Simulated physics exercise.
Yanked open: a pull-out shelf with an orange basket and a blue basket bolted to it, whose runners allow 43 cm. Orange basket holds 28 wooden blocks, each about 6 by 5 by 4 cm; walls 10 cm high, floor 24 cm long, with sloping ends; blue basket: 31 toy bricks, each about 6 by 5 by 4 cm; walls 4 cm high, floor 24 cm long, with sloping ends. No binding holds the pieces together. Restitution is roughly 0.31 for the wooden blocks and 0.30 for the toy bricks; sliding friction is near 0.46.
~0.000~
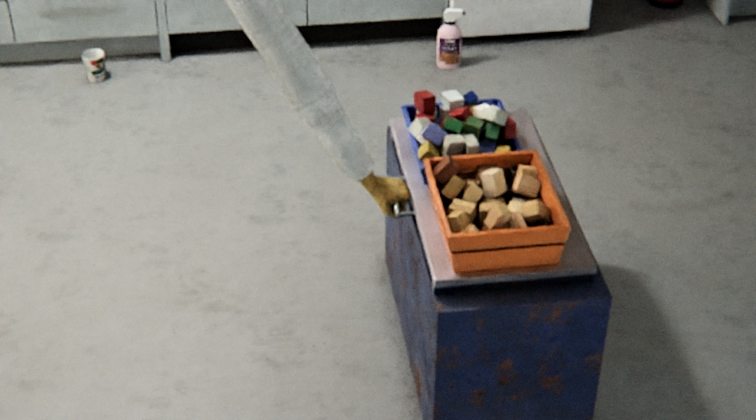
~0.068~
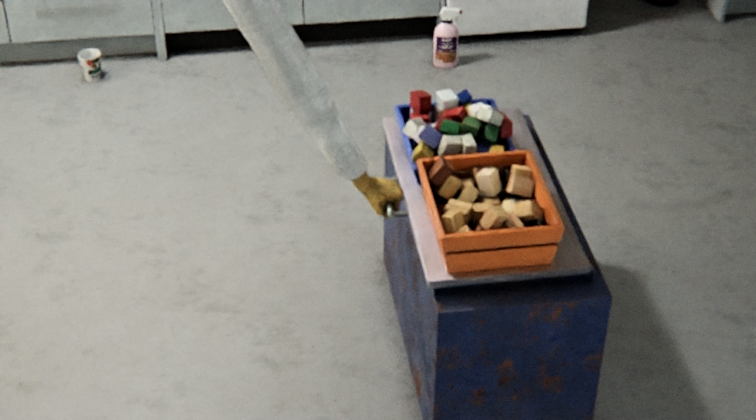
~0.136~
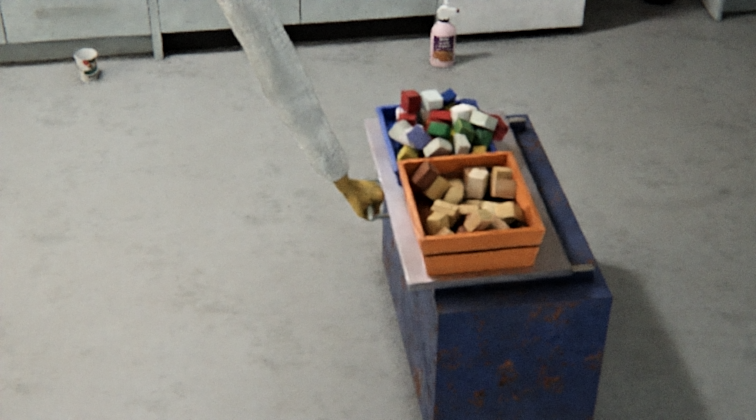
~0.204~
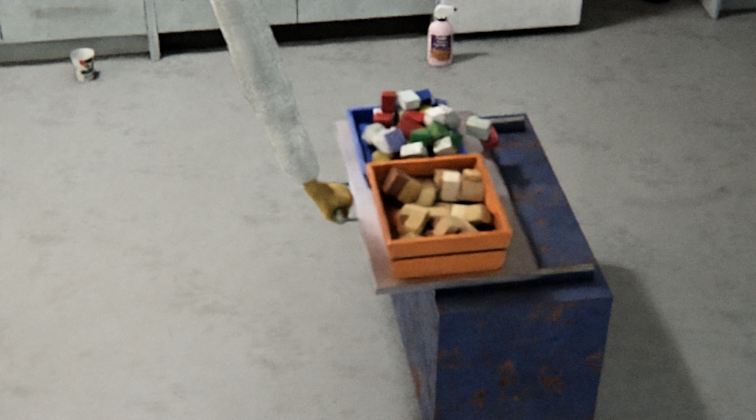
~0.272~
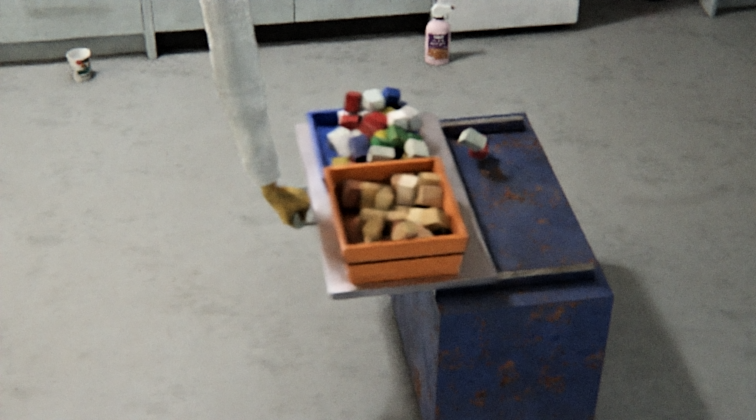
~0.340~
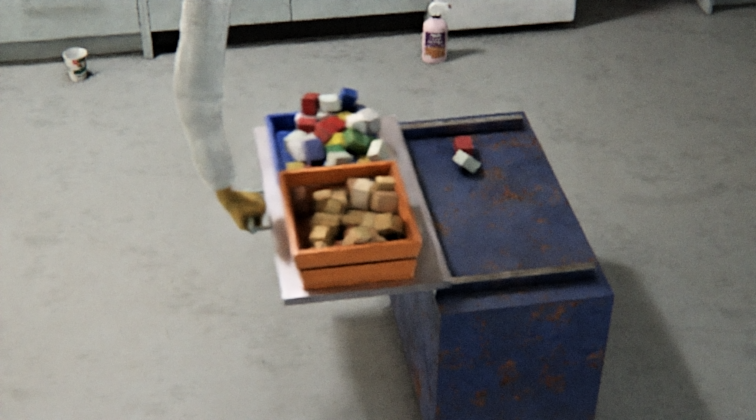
A gloved hand slides a tray with two baskets left off a blue cabinet top, leaving bricks behind.
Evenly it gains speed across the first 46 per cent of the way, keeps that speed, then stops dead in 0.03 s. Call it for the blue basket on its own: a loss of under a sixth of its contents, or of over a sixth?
Over a sixth.
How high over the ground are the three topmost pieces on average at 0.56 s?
I'd put it close to 72 cm.
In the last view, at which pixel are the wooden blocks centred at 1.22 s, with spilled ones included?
Centre: About (318, 233) px.
After 0.36 s, the runners reach their end.
After 0.44 s, the orange basket has all 28 and the blue basket is down by 4 of 31.
After 0.56 s, the orange basket has all 28 and the blue basket is down by 9 of 31.
After 0.78 s, the orange basket has all 28 and the blue basket is down by 10 of 31.
Outcome (at 1.22 s), the orange basket has all 28 and the blue basket is down by 10 of 31. Asked share, 10 of 31, 32 per cent.
